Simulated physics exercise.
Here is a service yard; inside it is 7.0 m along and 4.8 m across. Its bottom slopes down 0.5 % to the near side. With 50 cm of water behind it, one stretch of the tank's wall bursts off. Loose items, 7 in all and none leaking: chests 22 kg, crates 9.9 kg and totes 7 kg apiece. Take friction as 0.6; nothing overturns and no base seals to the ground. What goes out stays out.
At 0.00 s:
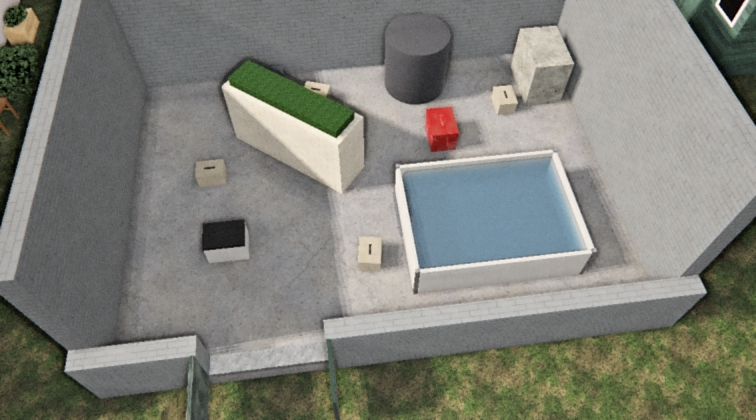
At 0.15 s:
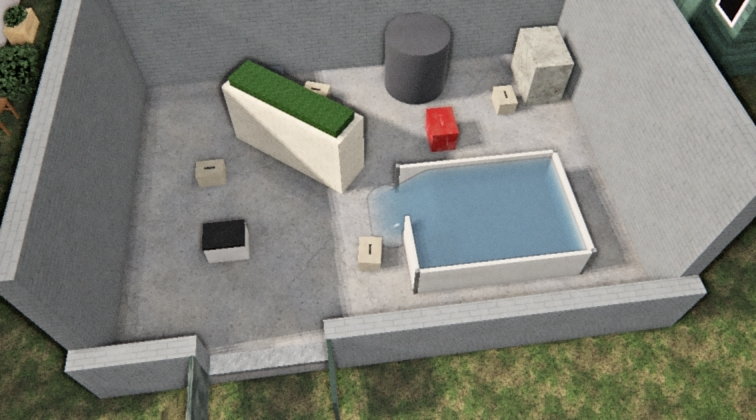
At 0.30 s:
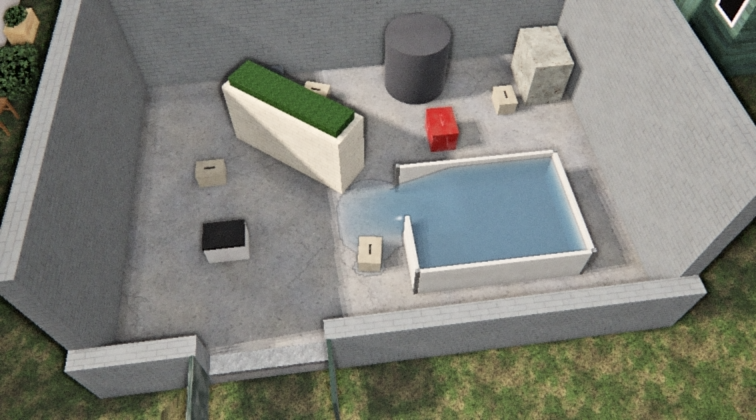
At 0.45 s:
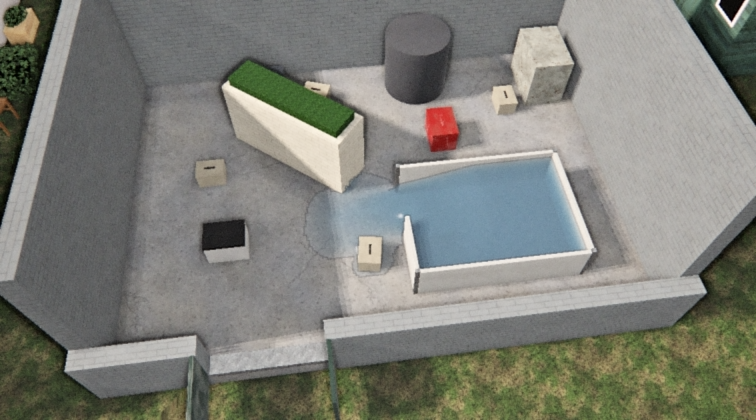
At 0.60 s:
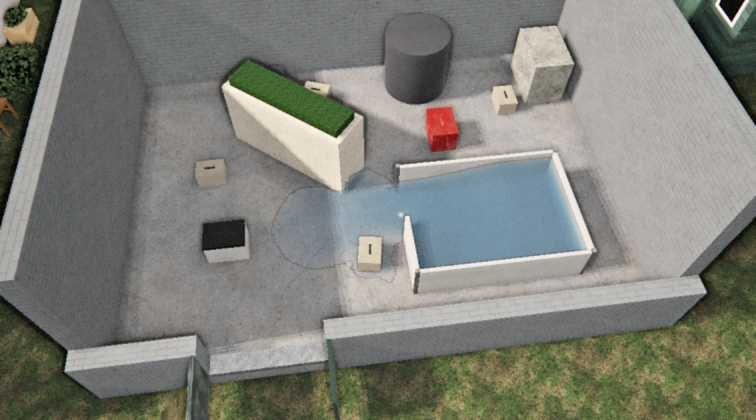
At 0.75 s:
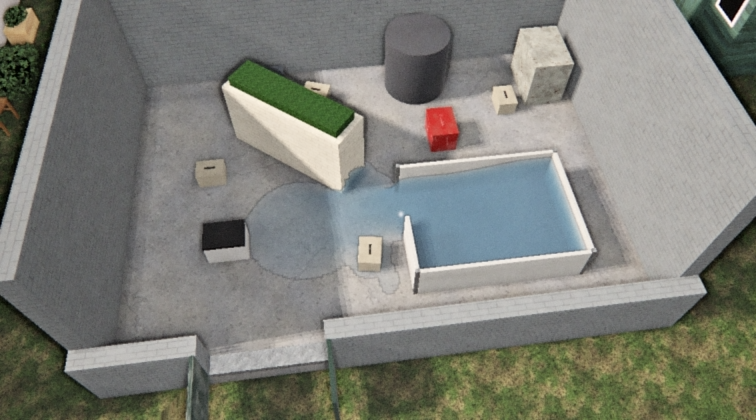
In a walled service yard with scattered crates, a red chest and a hedge-topped block, part of a water tank's left wall bursts away, and water spreads leftward across the floor around a pale crate while the objects stay put.
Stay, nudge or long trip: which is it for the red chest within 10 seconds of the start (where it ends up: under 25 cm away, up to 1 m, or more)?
Red chest barely shifts.
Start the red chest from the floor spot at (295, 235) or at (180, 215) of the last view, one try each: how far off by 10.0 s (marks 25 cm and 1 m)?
In that order: It ends far away; it ends far away.
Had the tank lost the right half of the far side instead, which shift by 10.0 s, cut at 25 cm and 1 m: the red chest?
In that case the red chest gets carried off.
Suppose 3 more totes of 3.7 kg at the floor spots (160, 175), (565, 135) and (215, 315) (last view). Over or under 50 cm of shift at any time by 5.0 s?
In that order: Past it, short of it, more.
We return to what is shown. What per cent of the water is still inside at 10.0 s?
About 86 per cent.
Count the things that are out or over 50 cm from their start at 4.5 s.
1 of them.
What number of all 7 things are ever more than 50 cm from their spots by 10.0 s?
That makes 4.
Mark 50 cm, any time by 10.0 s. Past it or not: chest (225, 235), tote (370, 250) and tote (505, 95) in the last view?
In that order: More, under, short of it.
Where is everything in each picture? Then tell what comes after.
The red chest at (442, 121), on the bottom; 3.6 m2 under water; 0 of 7 have shifted, in the first frame.
The red chest at (442, 121), on the bottom; 4.0 m2 under water; 0 of 7 have shifted, in the second frame.
The red chest at (442, 121) rests on the ground; 4.5 m2 under water; 0 of 7 have shifted, in the third frame.
The red chest at (442, 121) rests on the ground; 5.1 m2 under water; 0 of 7 have shifted, in the fourth frame.
The red chest at (442, 121), on the bottom; water covers 5.7 m2; 0 of 7 have shifted, in the fifth frame.
The red chest at (442, 121) rests on the ground; water covers 6.5 m2; 0 of 7 have shifted, in the sixth frame.
After 2.0 s the red chest is near (442, 121), 0.0 m from its start, aground; 0 of 7 are out; 0 afloat.
After 4.5 s the red chest is near (442, 121), 0.0 m from its start, aground; 0 of 7 are out; 1 afloat.
After 7.0 s the red chest is near (442, 121), 0.0 m from its start, aground; 0 of 7 are out; 3 afloat.
After 10.0 s the red chest is near (442, 121), 0.0 m from its start, aground; 0 of 7 are out; 2 afloat.
